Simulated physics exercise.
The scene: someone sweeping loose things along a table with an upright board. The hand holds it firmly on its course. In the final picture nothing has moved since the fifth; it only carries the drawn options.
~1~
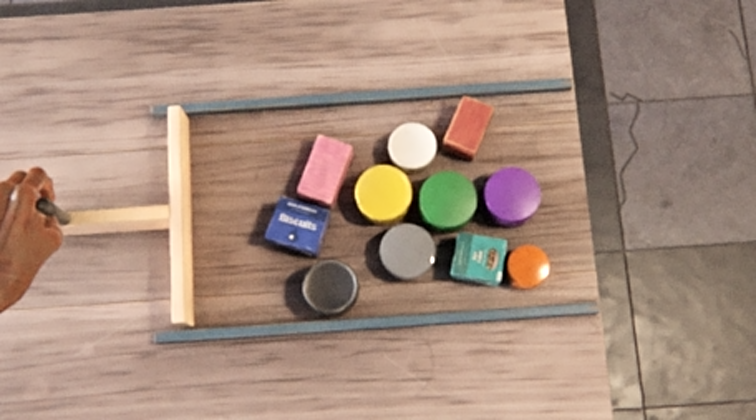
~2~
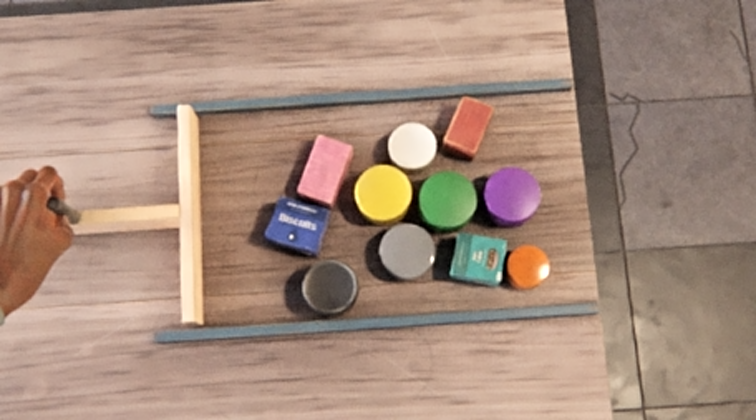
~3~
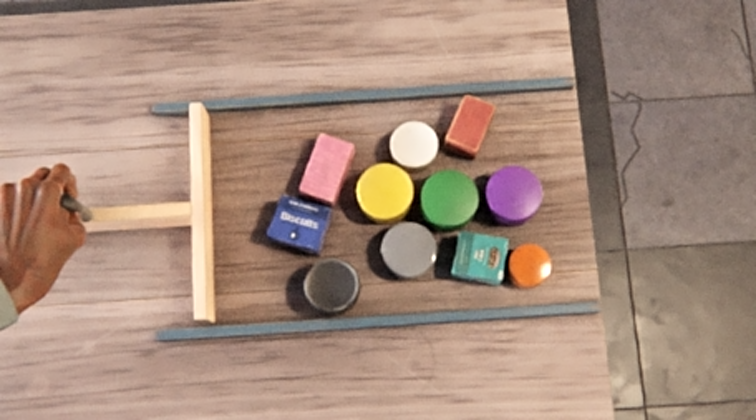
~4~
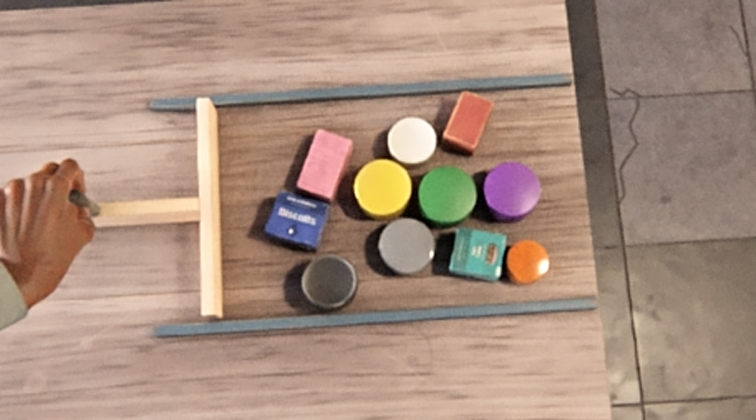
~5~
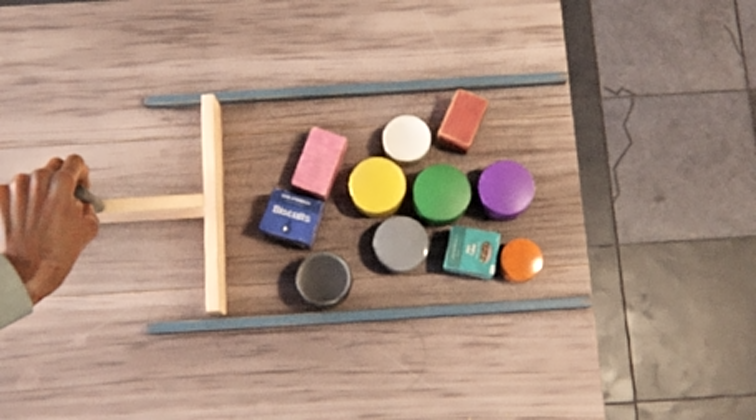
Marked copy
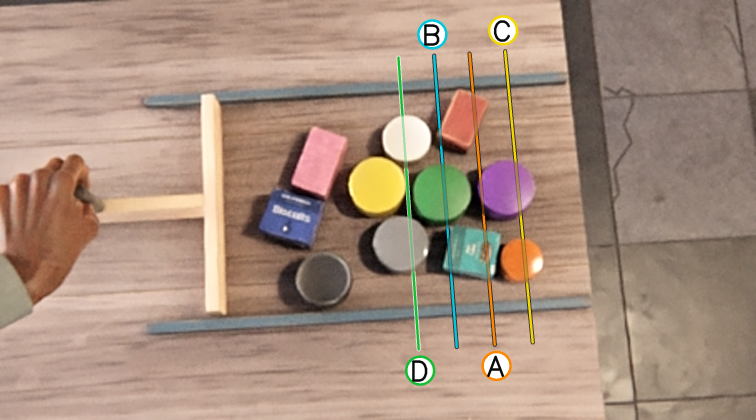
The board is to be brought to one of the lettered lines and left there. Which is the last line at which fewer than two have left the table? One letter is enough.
It can go as far as D.
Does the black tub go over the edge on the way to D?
No.
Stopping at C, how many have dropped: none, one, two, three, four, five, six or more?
In all, six or more.
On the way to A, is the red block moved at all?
By then, yes.
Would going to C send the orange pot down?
By then, yes.
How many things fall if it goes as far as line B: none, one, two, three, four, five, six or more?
Two.
On the copy, A at (482, 194); B at (445, 196); C at (518, 192); D at (408, 199).
On D. First, board (281, 196); blue packet (317, 221); orange pot (520, 262).
Then, board (351, 192); orange pot (536, 262); purple tin (528, 196).
Finally, board (403, 189); orange pot (584, 273); purple tin (567, 214); none fallen.
By contrast, A drops three; B drops two; C drops seven.
